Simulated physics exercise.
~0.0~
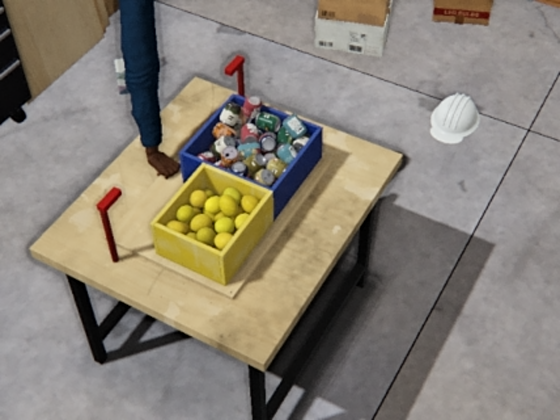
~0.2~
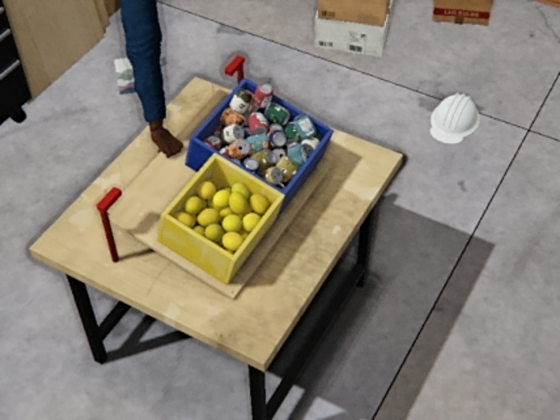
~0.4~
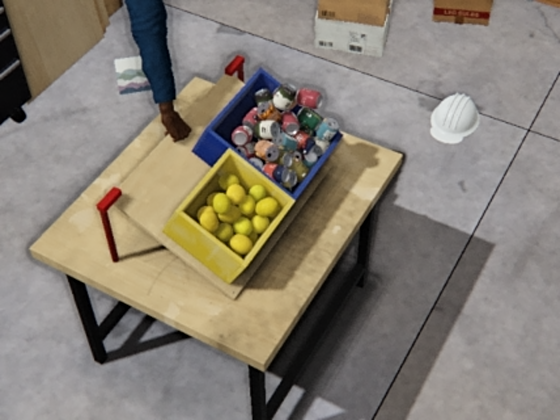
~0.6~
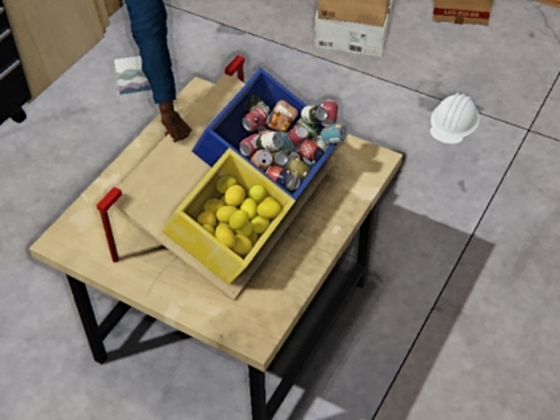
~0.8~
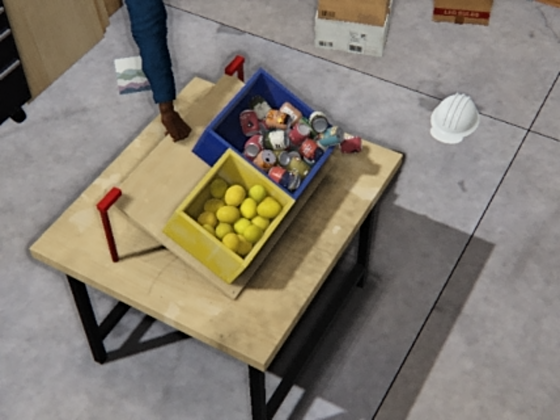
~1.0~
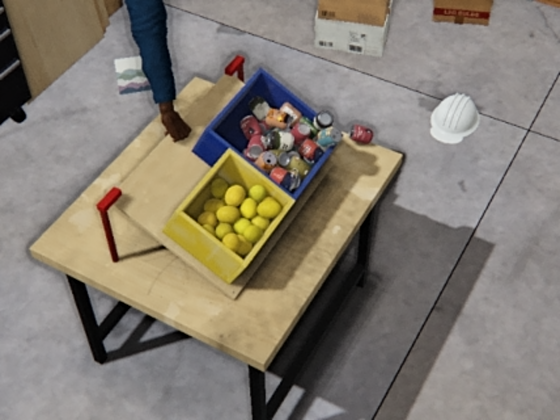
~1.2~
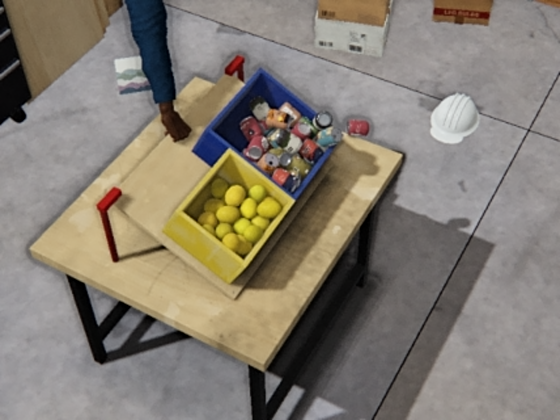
At first, a blue tray full of mini cans and a yellow tray of yellow balls sit level on a board on a wooden table, with a dark hand at the board's left edge. The hand lifts that edge, and the board and both trays tip toward the right. The cans shift toward the tray's lower side and the balls bunch together as the board stops at a moderate slant. One can tips over the blue tray's right rim and drops out beside it. It ends up near the table's far right corner, while the others stay in the tilted trays.
